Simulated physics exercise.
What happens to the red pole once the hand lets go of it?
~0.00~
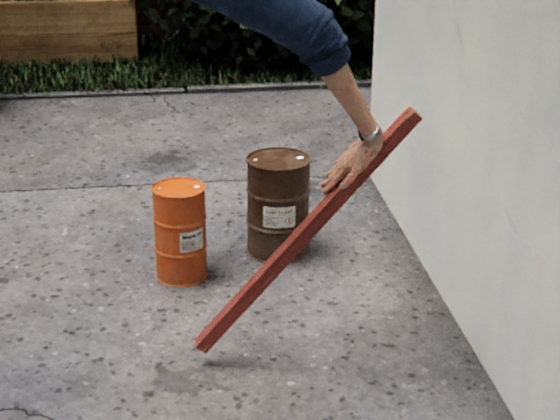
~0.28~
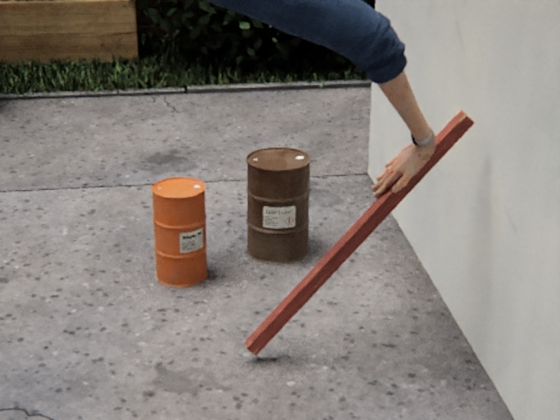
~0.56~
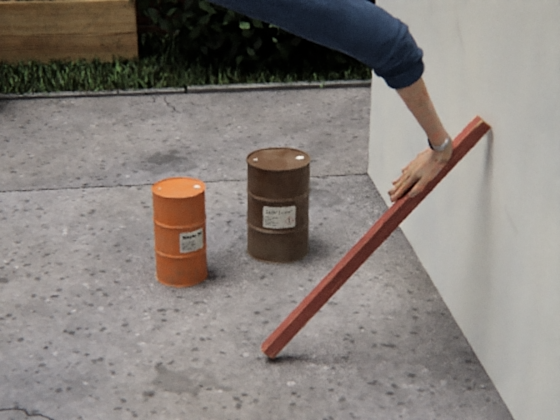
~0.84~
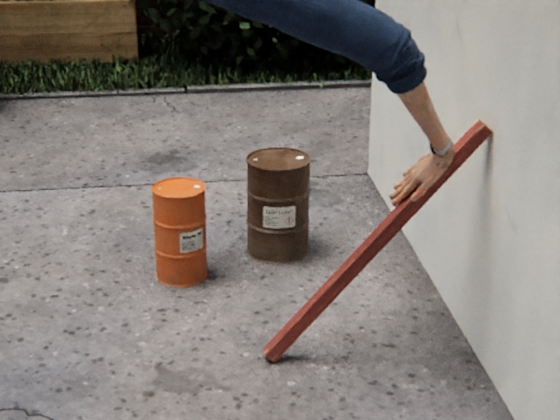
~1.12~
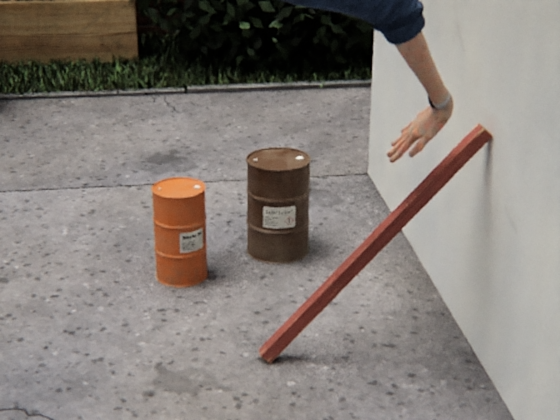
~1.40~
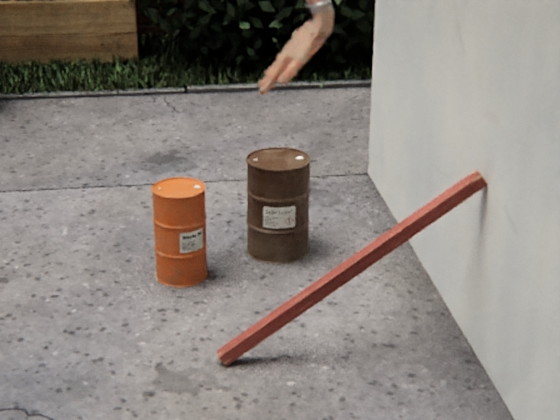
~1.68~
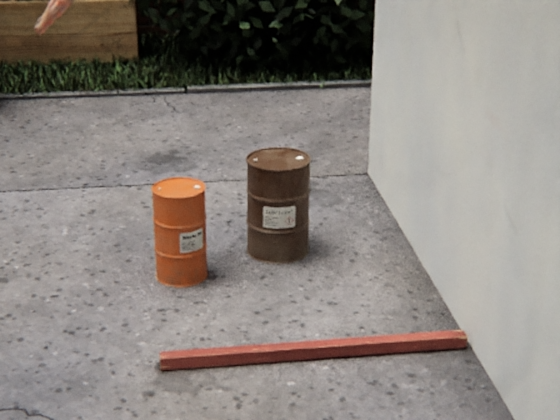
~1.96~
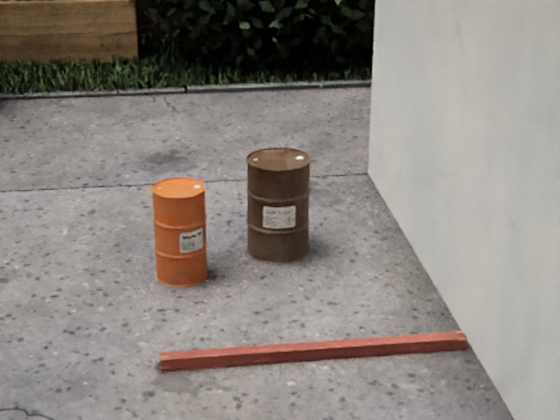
The pole does not hold its lean. It slides down the wall and ends up lying on the ground.
Hand leaning a red pole against a pale wall beside two standing barrels, then letting go as it slides down flat.
